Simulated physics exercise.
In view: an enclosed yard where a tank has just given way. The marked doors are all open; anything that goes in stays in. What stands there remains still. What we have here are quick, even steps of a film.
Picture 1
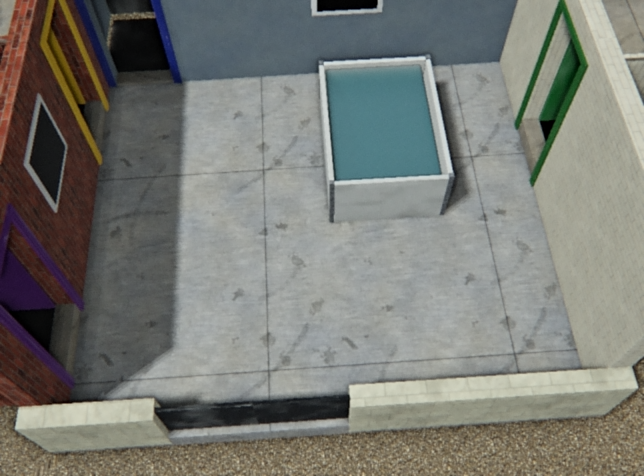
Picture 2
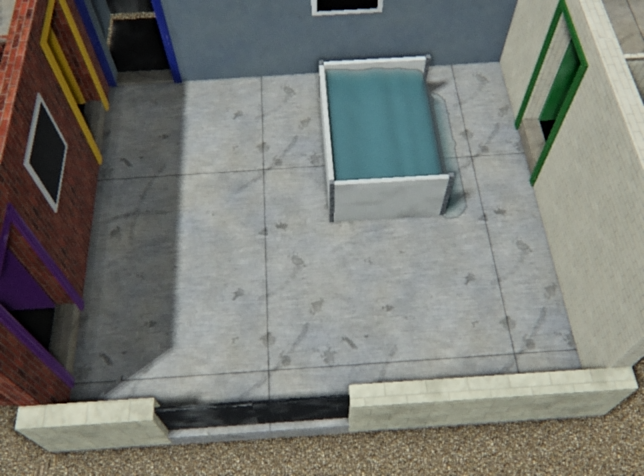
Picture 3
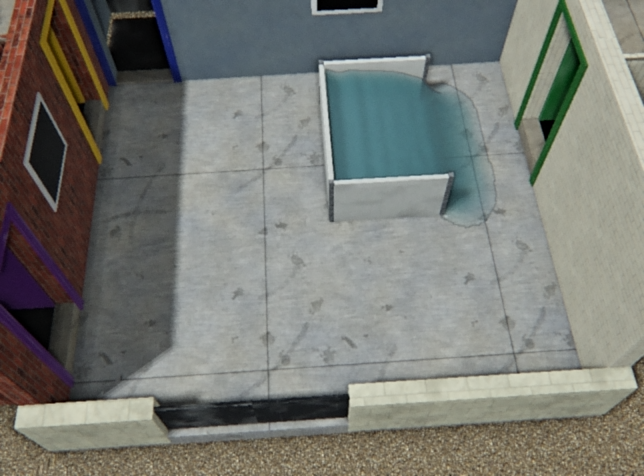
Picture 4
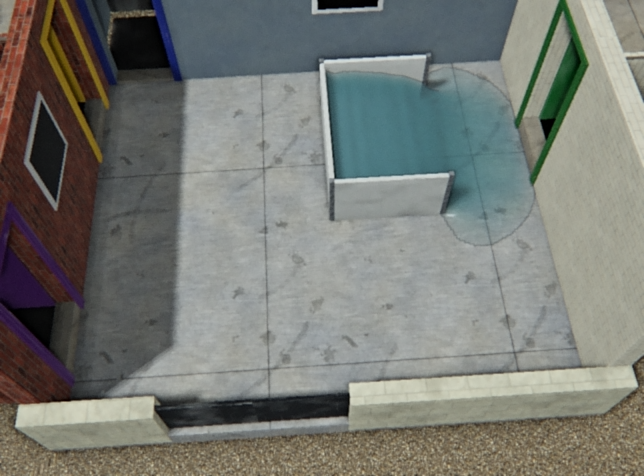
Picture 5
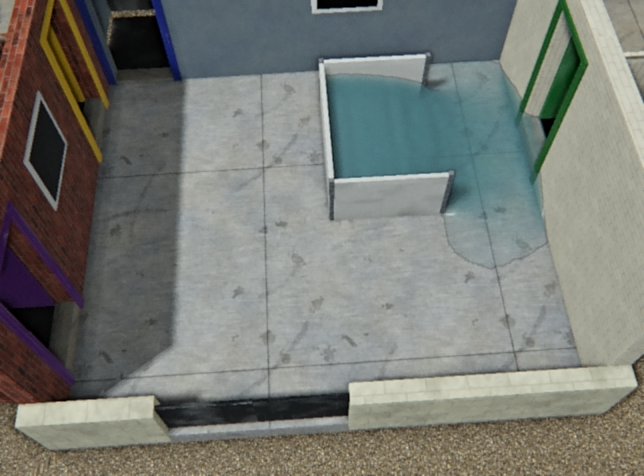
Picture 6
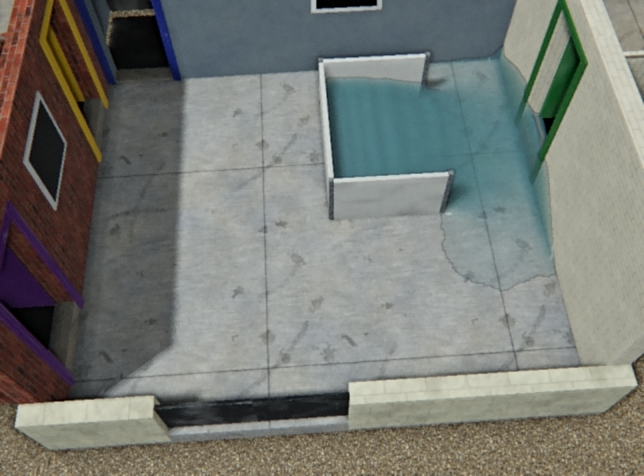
To begin with, teal water sits still in an open white-walled tank in an enclosed concrete yard. The tank's right side gives way, and water pours out across the floor to the right in a rounded sheet. It reaches the right wall by the green-framed doorway, then spreads along the wall toward the viewer.
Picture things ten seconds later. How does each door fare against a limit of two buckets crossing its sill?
As I see it, the yellow door ends up within two buckets, the blue door ends up over two buckets, the green door ends up over two buckets, the purple door ends up within two buckets.
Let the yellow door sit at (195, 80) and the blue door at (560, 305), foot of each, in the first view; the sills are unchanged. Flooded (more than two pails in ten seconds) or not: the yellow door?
What follows is that the yellow door remains below.
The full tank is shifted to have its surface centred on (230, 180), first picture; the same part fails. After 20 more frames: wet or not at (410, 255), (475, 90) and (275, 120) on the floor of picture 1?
Hit, hit, spared.
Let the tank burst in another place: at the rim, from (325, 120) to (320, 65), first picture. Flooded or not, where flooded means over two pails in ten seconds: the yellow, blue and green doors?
Note - yellow door breaks the threshold; blue door breaks the threshold; green door comes in lower.
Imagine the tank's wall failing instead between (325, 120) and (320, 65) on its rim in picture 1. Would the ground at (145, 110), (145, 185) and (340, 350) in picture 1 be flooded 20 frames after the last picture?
Going in your order, I'd say drenched, then drenched, then still bare.
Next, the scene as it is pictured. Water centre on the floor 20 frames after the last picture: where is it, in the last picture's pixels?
I'd put my finger on (401, 193).
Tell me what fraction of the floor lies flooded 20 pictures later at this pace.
Around 60 in a hundred.
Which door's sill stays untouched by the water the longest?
That is the purple-painted one.
A moment on, water covers 20 % of the floor; the yellow door not reached, the blue door not reached, the green door far over two buckets in, the purple door not reached.
Next, water covers 35 % of the floor; the yellow door not reached, the blue door not reached, the green door far over two buckets in, the purple door not reached.
Then, water covers 60 % of the floor; the yellow door wet at the sill, nothing in, the blue door wet at the sill, nothing in, the green door far over two buckets in, the purple door not reached.
Later, water covers 85 % of the floor; the yellow door wet at the sill, nothing in, the blue door over two buckets in, the green door far over two buckets in, the purple door wet at the sill, nothing in.
In the end, water covers 95 % of the floor; the yellow door wet at the sill, nothing in, the blue door over two buckets in, the green door far over two buckets in, the purple door wet at the sill, nothing in.
